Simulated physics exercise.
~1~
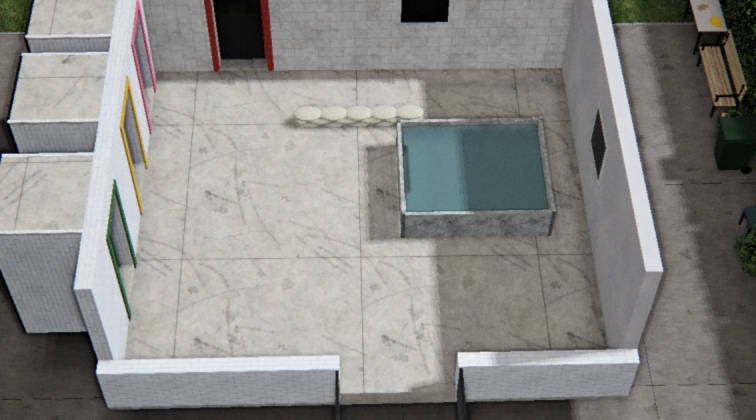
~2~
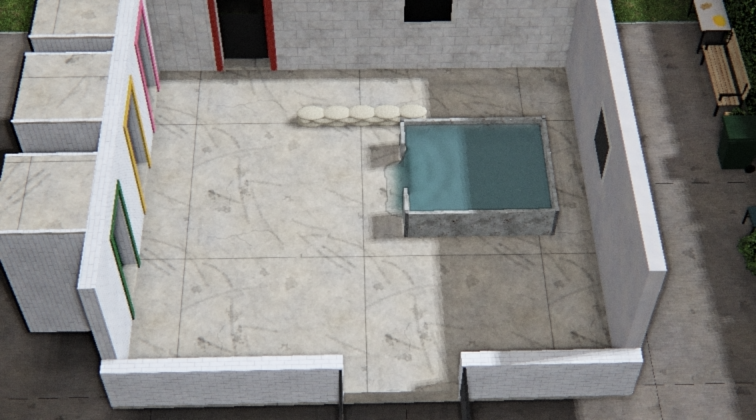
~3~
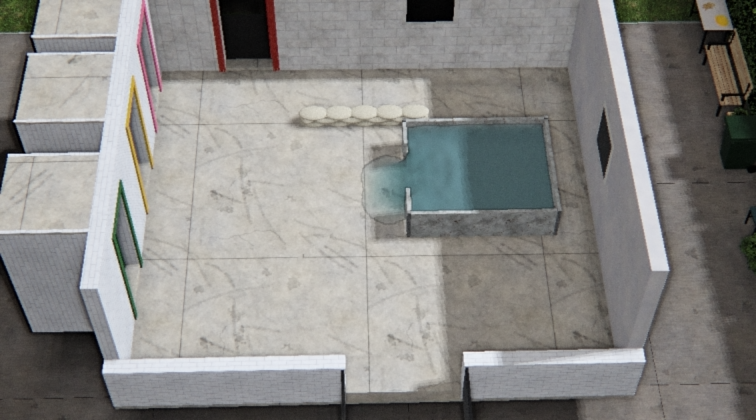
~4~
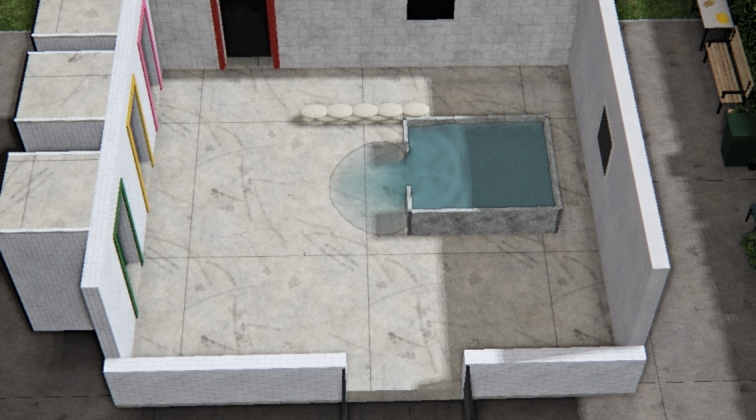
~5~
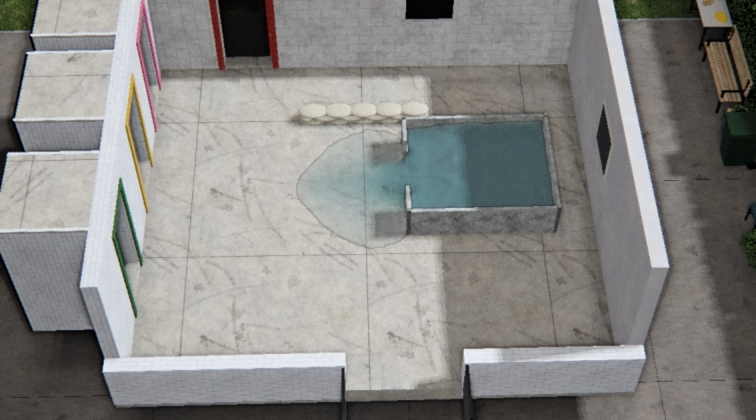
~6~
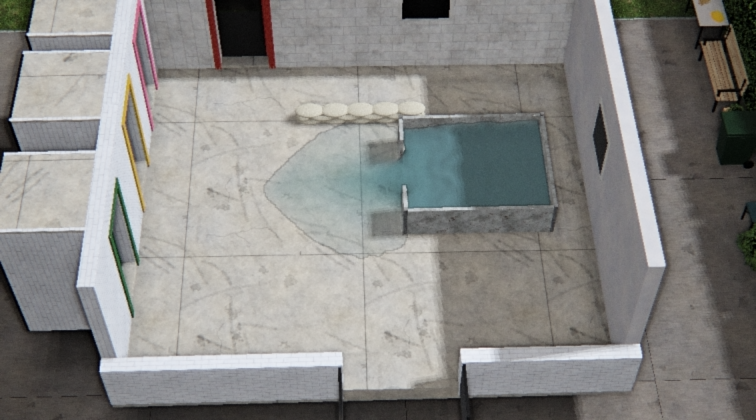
A walled yard with a pale, cracked stone floor is seen from high above, the view shifting only very slightly. A grey-edged tank of blue-green water stands right of centre beside a row of white round shapes, with pink, yellow and green outlined openings on the left wall and a red one behind. Water bursts from the tank's left side and spreads leftward across the floor in a widening, thinning sheet.
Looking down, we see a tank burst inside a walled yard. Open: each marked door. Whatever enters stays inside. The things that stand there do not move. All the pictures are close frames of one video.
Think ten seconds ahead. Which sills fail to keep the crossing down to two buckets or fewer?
The yellow door keeps it down; the red door keeps it down; the green door keeps it down; the pink door keeps it down.
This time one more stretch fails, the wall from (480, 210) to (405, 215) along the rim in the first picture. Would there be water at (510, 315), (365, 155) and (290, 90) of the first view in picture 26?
Submerged, unwetted, unwetted.
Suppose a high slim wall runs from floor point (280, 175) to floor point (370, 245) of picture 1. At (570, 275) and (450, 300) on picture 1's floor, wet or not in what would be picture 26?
As listed: No water, under water.
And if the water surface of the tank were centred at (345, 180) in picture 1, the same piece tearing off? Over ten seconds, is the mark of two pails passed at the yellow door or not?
Well, the way I see it, the yellow door breaks past the limit.
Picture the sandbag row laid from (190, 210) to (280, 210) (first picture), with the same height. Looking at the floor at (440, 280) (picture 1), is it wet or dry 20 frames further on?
I reckon it ends up still bare.
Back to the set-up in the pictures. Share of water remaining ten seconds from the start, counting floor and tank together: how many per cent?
About 98 %.
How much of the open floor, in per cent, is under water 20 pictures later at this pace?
Around 50 percent of it.
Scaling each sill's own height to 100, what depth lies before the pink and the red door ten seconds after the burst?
Near 30 per cent and 80 per cent, respectively.
A moment on, water covers 25 % of the floor; the yellow door not reached, the red door not reached, the green door not reached, the pink door not reached.
Next, water covers 40 % of the floor; the yellow door wet at the sill, nothing in, the red door not reached, the green door wet at the sill, nothing in, the pink door not reached.
Then, water covers 50 % of the floor; the yellow door wet at the sill, nothing in, the red door wet at the sill, nothing in, the green door wet at the sill, nothing in, the pink door wet at the sill, nothing in.
Later, water covers 60 % of the floor; the yellow door wet at the sill, nothing in, the red door under two buckets in, the green door wet at the sill, nothing in, the pink door wet at the sill, nothing in.
In the end, water covers 95 % of the floor; the yellow door wet at the sill, nothing in, the red door under two buckets in, the green door wet at the sill, nothing in, the pink door wet at the sill, nothing in.
